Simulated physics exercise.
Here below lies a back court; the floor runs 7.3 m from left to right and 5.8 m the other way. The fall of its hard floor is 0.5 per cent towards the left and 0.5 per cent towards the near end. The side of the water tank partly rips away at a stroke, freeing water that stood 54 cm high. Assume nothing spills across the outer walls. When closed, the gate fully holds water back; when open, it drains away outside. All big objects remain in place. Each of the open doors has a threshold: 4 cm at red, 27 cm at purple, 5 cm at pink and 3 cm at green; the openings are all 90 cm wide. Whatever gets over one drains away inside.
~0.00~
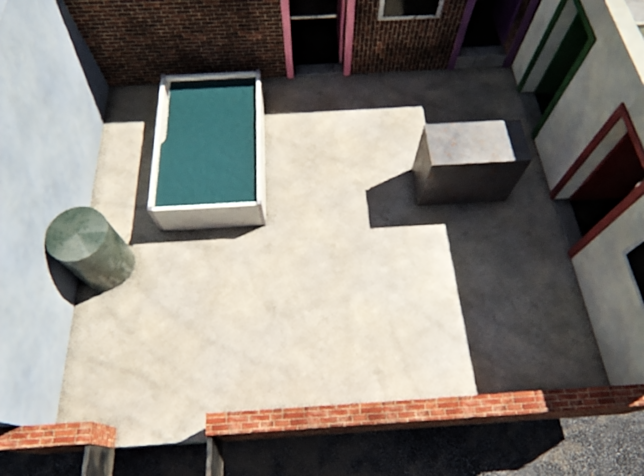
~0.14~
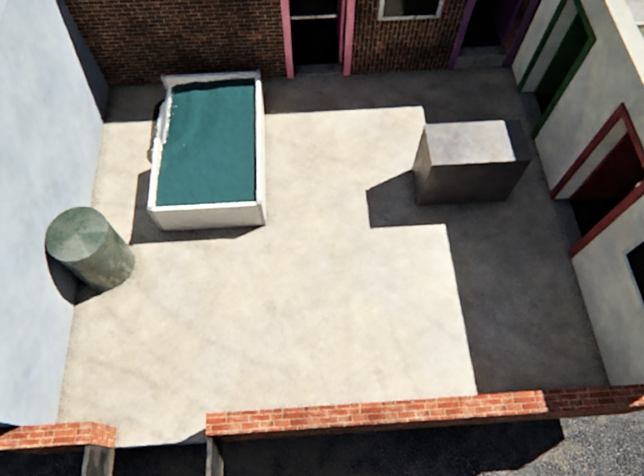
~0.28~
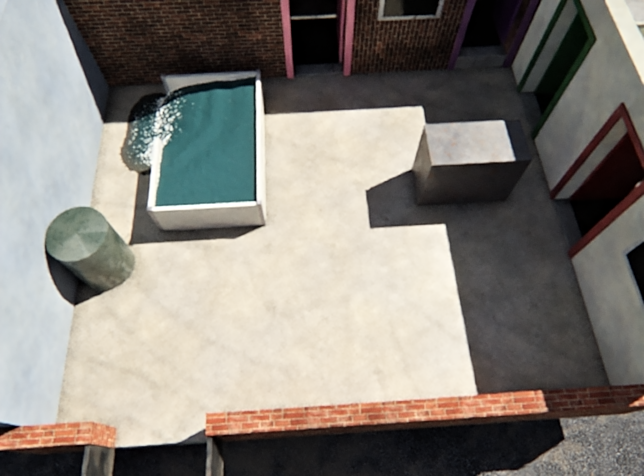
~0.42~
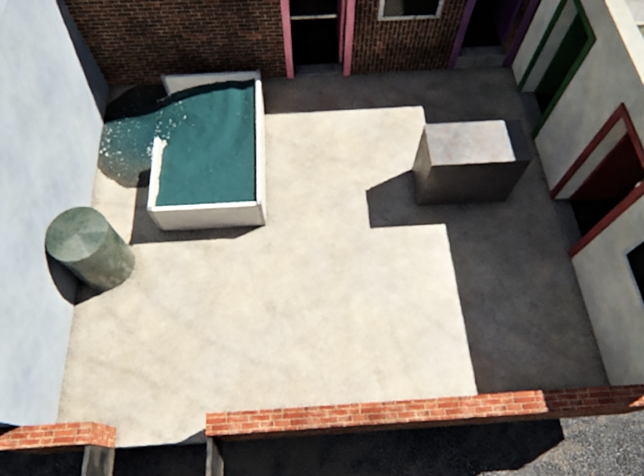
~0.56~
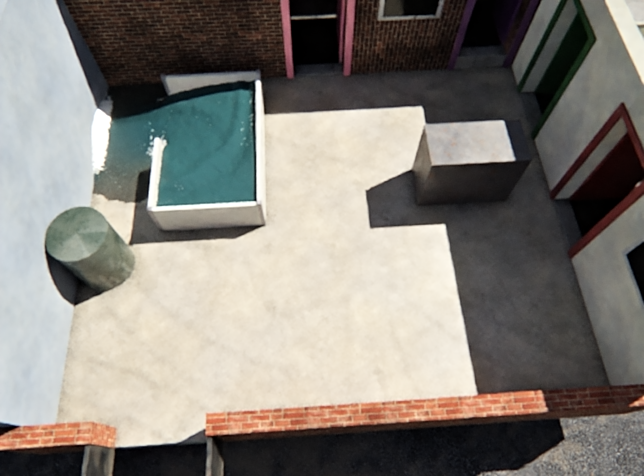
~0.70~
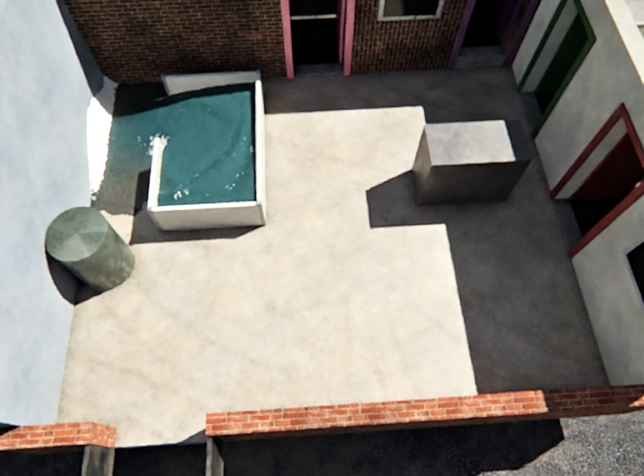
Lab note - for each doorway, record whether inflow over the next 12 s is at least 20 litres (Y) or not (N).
In the end the red door lets in a smaller amount than the limit; the purple door lets in a smaller amount than the limit; the pink door lets in a smaller amount than the limit; the green door lets in a larger amount than the limit.
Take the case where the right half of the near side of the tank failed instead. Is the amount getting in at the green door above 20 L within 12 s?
At the green door the limit is not exceeded.
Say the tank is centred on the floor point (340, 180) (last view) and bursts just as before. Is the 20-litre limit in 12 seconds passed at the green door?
In that case green comes out short of the limit.
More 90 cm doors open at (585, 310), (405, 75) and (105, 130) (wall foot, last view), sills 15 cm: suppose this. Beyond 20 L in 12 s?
The first one doesn't reach it, the second one doesn't reach it, and the third one exceeds it.
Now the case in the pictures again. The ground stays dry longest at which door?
The final one is the red door.
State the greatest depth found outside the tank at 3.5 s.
Max around 38 cm.
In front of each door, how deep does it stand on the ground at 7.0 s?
In centimetres, the red door has 2, the purple door 4, the pink door 4 and the green door 6.
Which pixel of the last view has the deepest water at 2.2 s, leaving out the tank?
You'll find it around (109, 95).
After 1.4 s water covers 10 % of the floor and is deepest (52 cm) near (109, 95); red door not reached, purple door not reached, pink door not reached, green door not reached.
After 2.2 s water covers 15 % of the floor and is deepest (40 cm) near (109, 95); red door not reached, purple door not reached, pink door not reached, green door not reached.
After 3.5 s water covers 40 % of the floor and is deepest (38 cm) near (84, 252); red door not reached, purple door 2 cm at the sill, 0 L in, pink door 7 cm at the sill, 2 L in, green door not reached.
After 7.0 s water covers 70 % of the floor and is deepest (18 cm) near (100, 154); red door 2 cm at the sill, 0 L in, purple door 4 cm at the sill, 0 L in, pink door 4 cm at the sill, 5 L in, green door 6 cm at the sill, 38 L in.
After 12.0 s water covers 90 % of the floor and is deepest (14 cm) near (84, 252); red door 3 cm at the sill, 0 L in, purple door 3 cm at the sill, 0 L in, pink door 3 cm at the sill, 5 L in, green door 4 cm at the sill, 48 L in.
